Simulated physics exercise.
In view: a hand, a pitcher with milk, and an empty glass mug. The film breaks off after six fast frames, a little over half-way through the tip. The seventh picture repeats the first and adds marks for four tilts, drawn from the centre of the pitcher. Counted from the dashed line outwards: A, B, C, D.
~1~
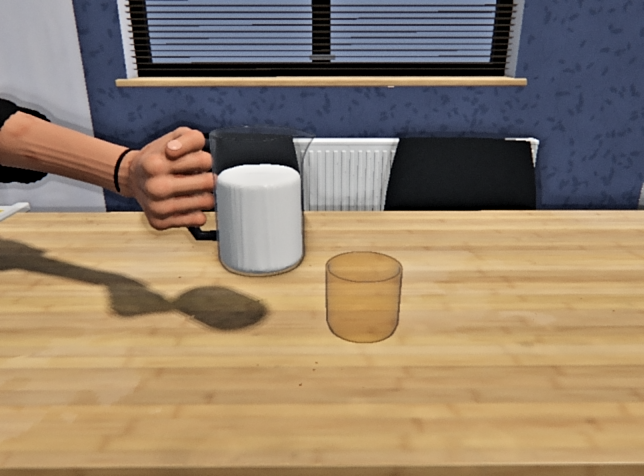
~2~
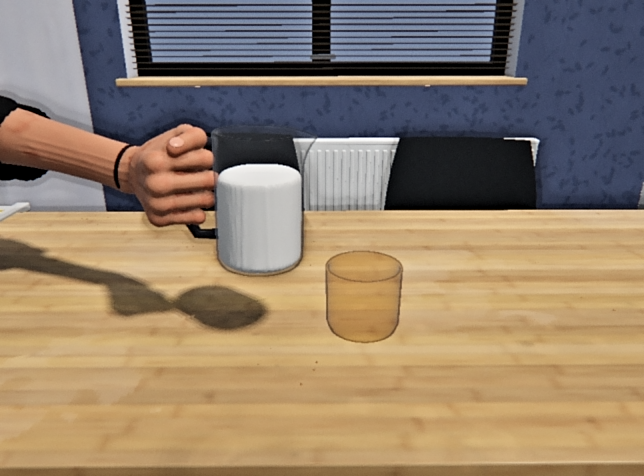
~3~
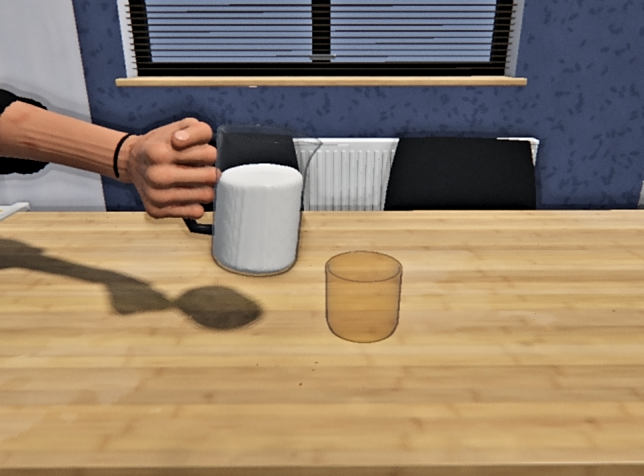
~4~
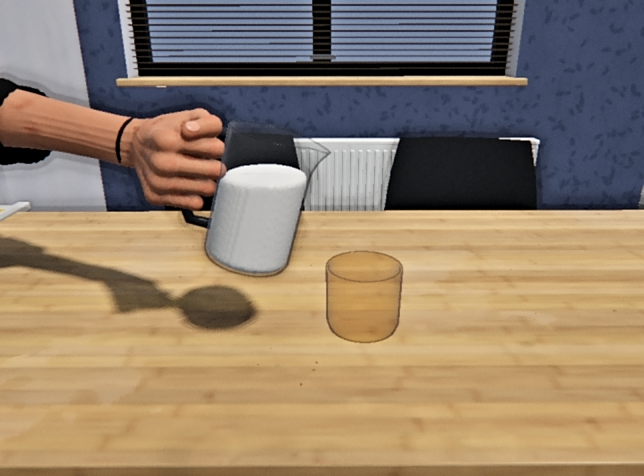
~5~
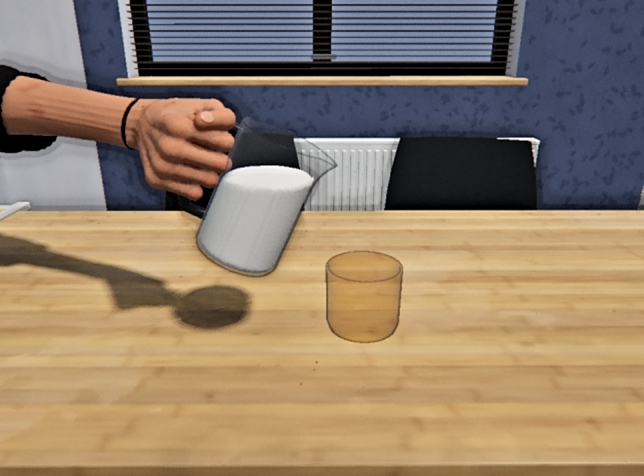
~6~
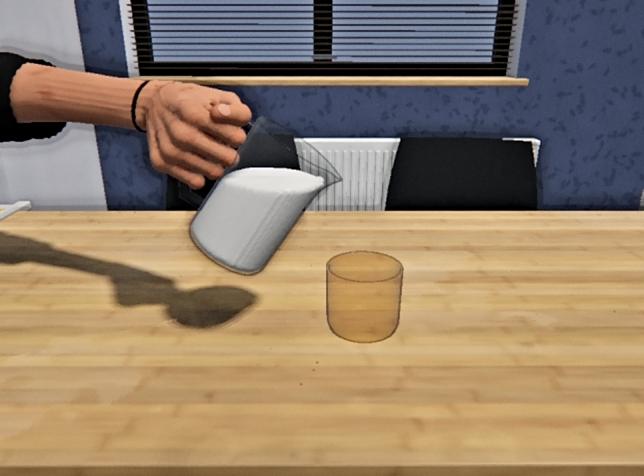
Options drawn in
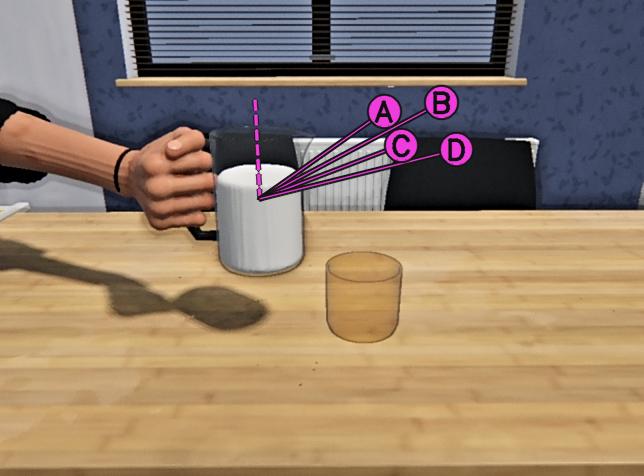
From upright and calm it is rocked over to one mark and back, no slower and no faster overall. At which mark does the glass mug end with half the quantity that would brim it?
Take C.
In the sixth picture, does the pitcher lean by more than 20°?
Yes, it does.
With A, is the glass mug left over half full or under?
Under.
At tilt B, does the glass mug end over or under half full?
Under.
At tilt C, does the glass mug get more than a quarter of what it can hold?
Yes, it does.
In magenta, A at (370, 121); B at (426, 110); C at (385, 150); D at (440, 153).
For tilt A, the glass mug ends with about 17 % of what it can hold.
For tilt B, the glass mug ends with about 32 % of what it can hold.
For tilt C, the glass mug ends with about 53 % of what it can hold.
For tilt D, the glass mug ends with about 74 % of what it can hold.
